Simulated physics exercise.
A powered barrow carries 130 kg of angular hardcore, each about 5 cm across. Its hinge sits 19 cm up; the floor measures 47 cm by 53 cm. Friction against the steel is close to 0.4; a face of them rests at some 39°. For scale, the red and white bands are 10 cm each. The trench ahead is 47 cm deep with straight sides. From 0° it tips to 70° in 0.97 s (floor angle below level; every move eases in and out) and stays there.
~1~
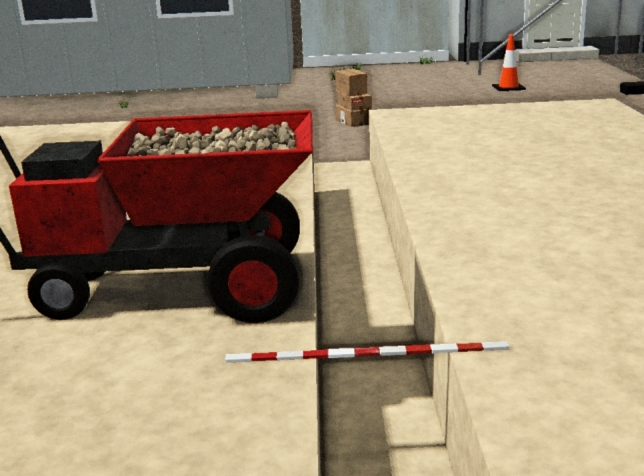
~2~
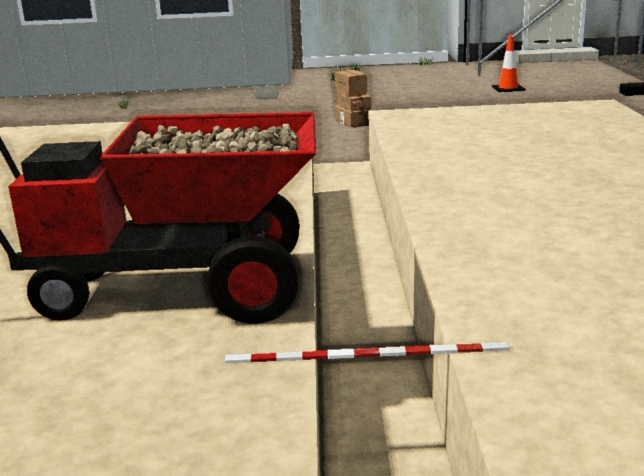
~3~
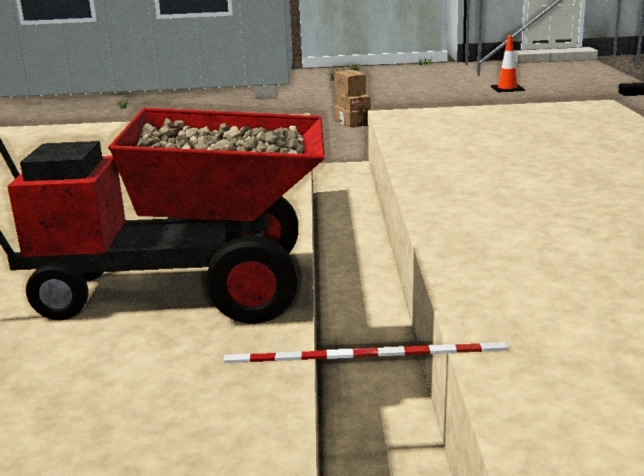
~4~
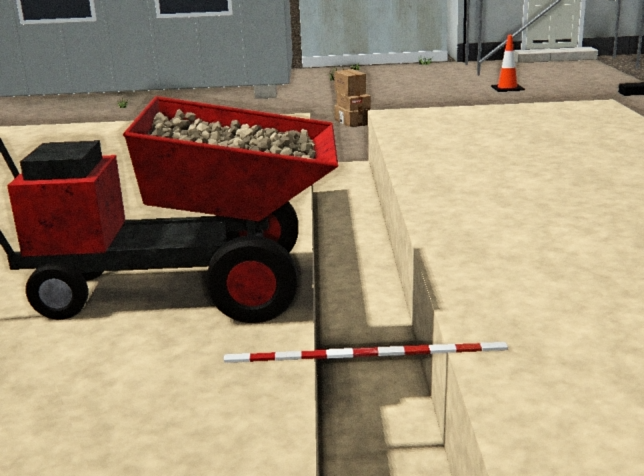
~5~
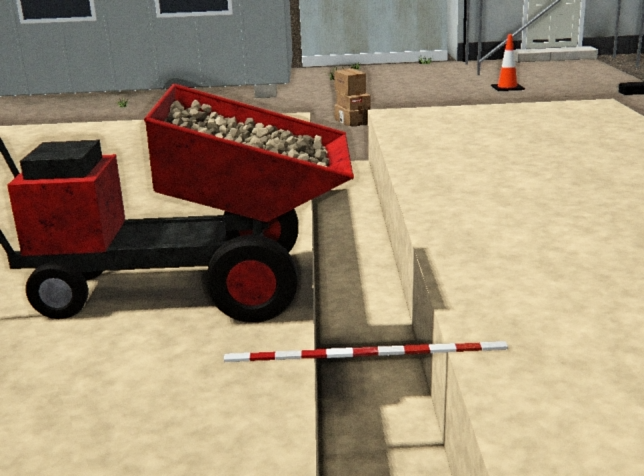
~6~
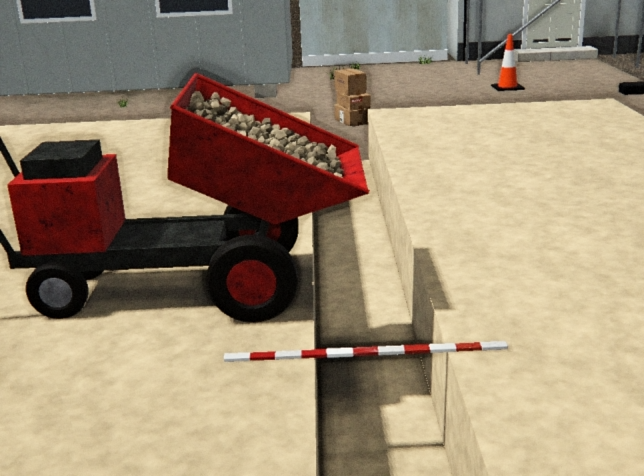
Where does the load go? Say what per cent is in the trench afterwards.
About 68 per cent.
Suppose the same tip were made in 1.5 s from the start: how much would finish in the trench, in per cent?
In that case some 70 per cent.
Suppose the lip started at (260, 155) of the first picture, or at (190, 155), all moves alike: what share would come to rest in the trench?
About 100 and 85 per cent.
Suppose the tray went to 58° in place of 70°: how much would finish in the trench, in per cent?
Then about 30 per cent.
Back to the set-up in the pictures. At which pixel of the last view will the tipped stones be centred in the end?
Around (411, 350).
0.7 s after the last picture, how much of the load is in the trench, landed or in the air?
About 15 per cent by then.
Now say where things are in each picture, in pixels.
In the first frame, the tray is at 0°, its lip at (312, 151); the top of the load is at (230, 137).
In the second frame, the tray is at 1°, its lip at (315, 153); the top of the load is at (208, 138).
In the third frame, lip at (324, 158), floor tilted 5°, highest stones at (170, 134).
In the fourth frame, the tray is at 11°, its lip at (338, 166); the top of the load is at (175, 123).
In the fifth frame, lip at (353, 177), floor tilted 19°, highest stones at (180, 112).
In the sixth frame, lip at (369, 192), floor tilted 27°, highest stones at (199, 102).
Then, 0.3 s after the last picture the floor is at 59°, 100 % in the tray; the foremost stones are at (391, 230).
Then, 0.7 s after the last picture the floor is at 70°, 73 % in the tray, 15 % in the trench, 11 % past the trench; the foremost stones are at (473, 283).
Then, 1.0 s after the last picture the floor is at 70°, 32 % in the tray, 34 % in the trench, 34 % past the trench; the foremost stones are at (566, 272).
Then, 3.0 s after the last picture the floor is at 70°, 0 % in the tray, 68 % in the trench, 32 % past the trench; the foremost stones are at (594, 266).
